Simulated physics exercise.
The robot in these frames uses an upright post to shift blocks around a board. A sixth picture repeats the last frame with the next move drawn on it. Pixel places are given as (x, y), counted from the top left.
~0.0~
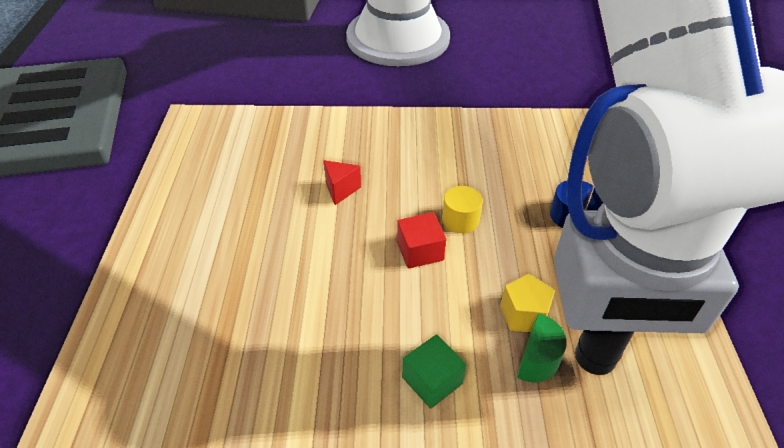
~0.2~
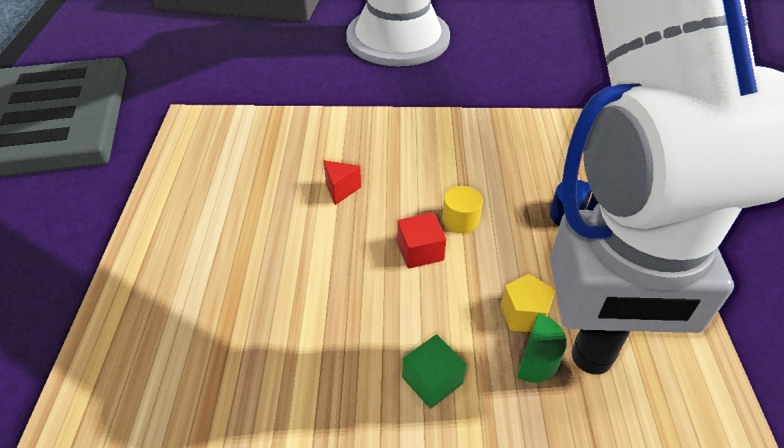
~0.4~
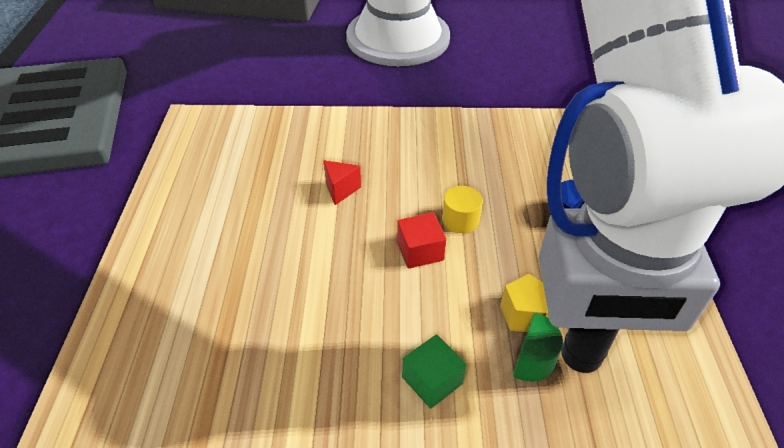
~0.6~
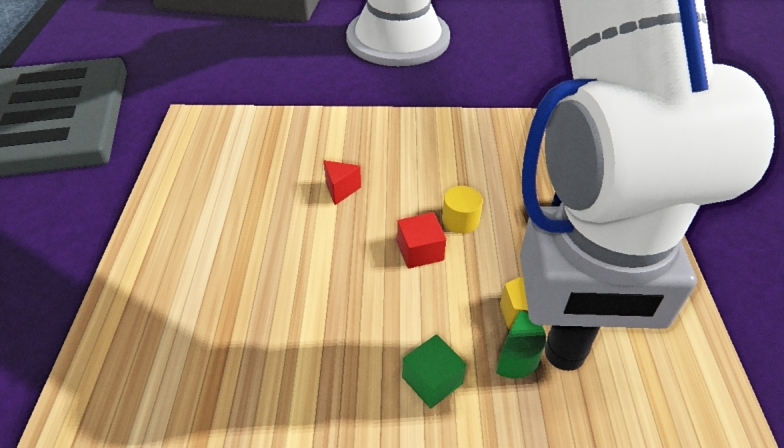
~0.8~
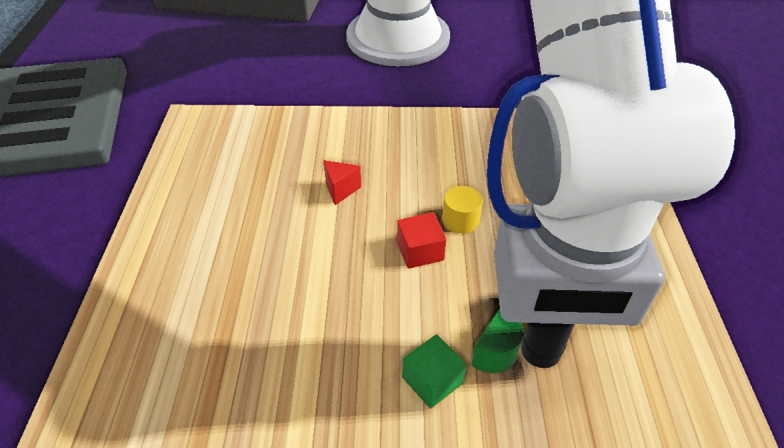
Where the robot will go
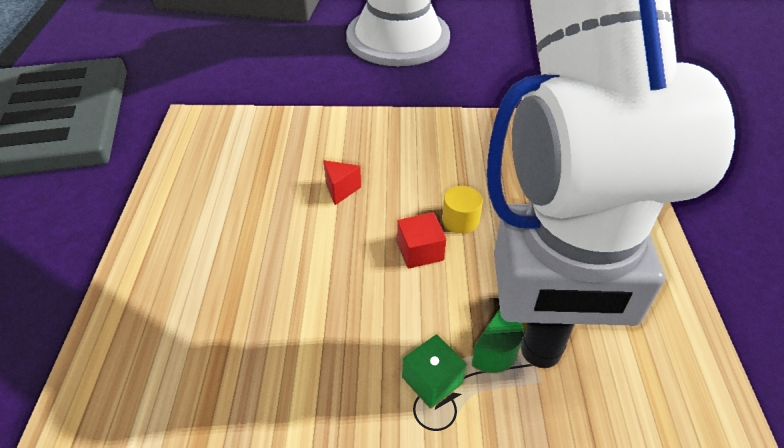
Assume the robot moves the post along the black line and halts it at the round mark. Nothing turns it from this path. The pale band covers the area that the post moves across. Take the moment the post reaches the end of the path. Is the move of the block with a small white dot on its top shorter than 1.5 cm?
No.
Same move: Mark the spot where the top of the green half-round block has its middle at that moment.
The middle of its upper face should be somewhere near (451, 323).
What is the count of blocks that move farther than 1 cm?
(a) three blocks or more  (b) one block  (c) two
c - two.
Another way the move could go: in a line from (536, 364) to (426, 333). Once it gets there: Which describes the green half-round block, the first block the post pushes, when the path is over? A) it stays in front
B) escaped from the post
Choice A: It stays in front.
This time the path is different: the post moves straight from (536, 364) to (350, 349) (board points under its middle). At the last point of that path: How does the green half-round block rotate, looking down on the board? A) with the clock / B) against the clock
A.
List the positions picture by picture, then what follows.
Tip of the post at (595, 358), middles of tops, green square block at (435, 361), green half-round block at (546, 340), yellow pentagonal block at (530, 294), in the first picture.
Post at (591, 358), nothing pushed, in the second picture.
Post at (581, 356), green half-round block at (542, 339), in the third picture.
Post at (564, 354), green half-round block at (525, 337), in the fourth picture.
Post at (541, 352), green square block at (435, 361), green half-round block at (502, 332), yellow pentagonal block hidden, in the fifth picture.
The line goes from (536, 364) by way of (497, 370) and (460, 380) to (435, 410); the dot is on the green square block.
The first path, step by step. One third of the way, post at (500, 357); green half-round block at (466, 327), turned 35° clockwise.
Two thirds of the way, post at (461, 369); green square block at (412, 363); green half-round block at (451, 323), turned 60° clockwise.
At the end, post at (436, 398); green square block at (396, 372), turned 55° clockwise; green half-round block at (451, 323), turned 60° clockwise; yellow pentagonal block unmoved.
